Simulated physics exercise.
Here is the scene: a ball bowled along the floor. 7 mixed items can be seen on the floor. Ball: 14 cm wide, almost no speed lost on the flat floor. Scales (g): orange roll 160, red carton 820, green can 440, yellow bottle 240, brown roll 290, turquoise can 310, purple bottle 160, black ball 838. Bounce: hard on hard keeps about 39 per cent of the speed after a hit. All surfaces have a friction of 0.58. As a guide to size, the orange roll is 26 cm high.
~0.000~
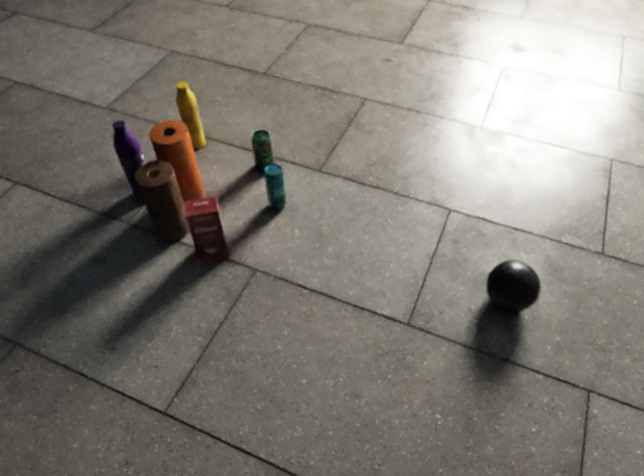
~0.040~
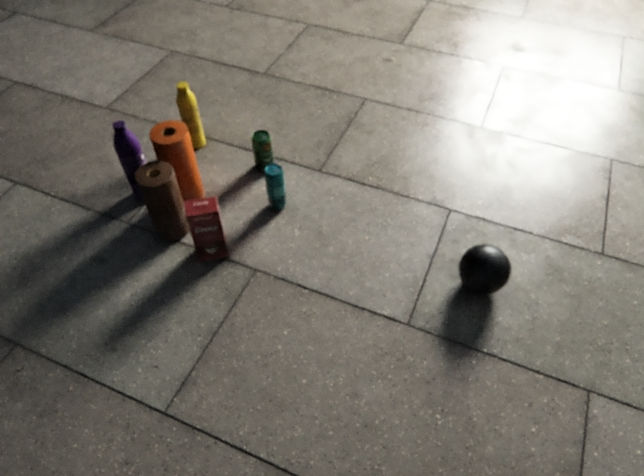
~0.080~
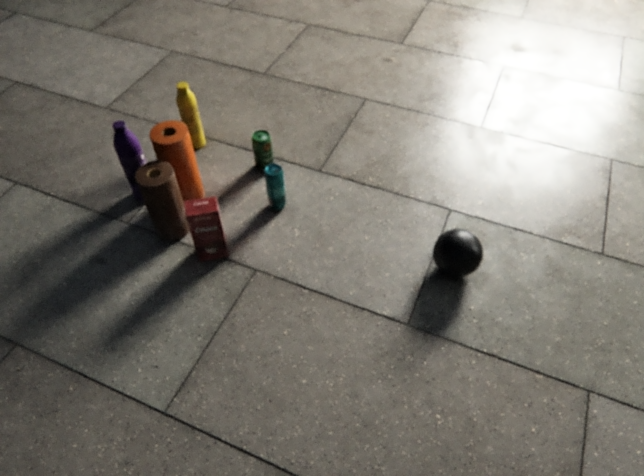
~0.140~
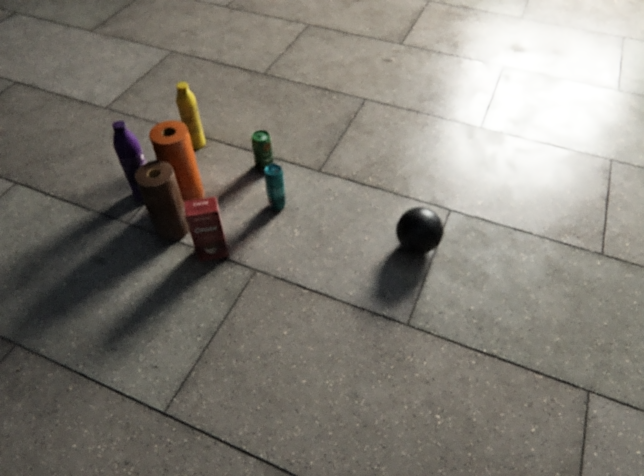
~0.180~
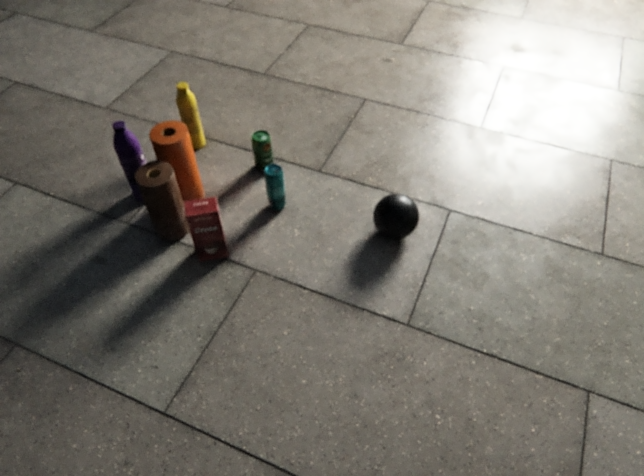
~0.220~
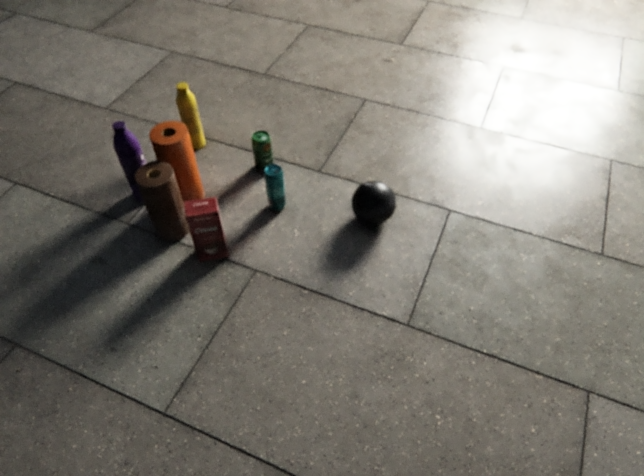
A black ball rolls across a grey paved floor of large rectangular slabs, seen from above at an angle, with bright light glaring at the upper right. On the left stand a purple bottle, a yellow bottle, orange and brown rolls, a red carton, and green and turquoise cans, casting long shadows. From the right, the ball moves steadily leftward and slightly up the view, crossing a slab joint while the other items stay still.
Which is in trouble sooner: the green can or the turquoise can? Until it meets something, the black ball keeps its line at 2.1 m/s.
The first of the two.
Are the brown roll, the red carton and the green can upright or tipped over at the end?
Final state - brown roll: Remains on its base; red carton: Remains on its base; green can: Goes over.
By 0.52 s, ball has run 96 cm; black ball near (271, 124); green can tilted 67° near (221, 147).
By 0.72 s, ball has run 121 cm; black ball near (247, 86); green can on its side near (203, 147).
By 1.12 s, ball has run 171 cm; black ball near (209, 25); green can on its side near (203, 147).
By 1.62 s, green can on its side near (203, 147).
When it is over (1.8 s), lying over on the floor, green can; the other 6 within 8 cm of the start. End places, in pixels of the last picture, green can near (203, 147), turquoise can near (275, 189). Green can went at 0.48 s; turquoise can was never lost.
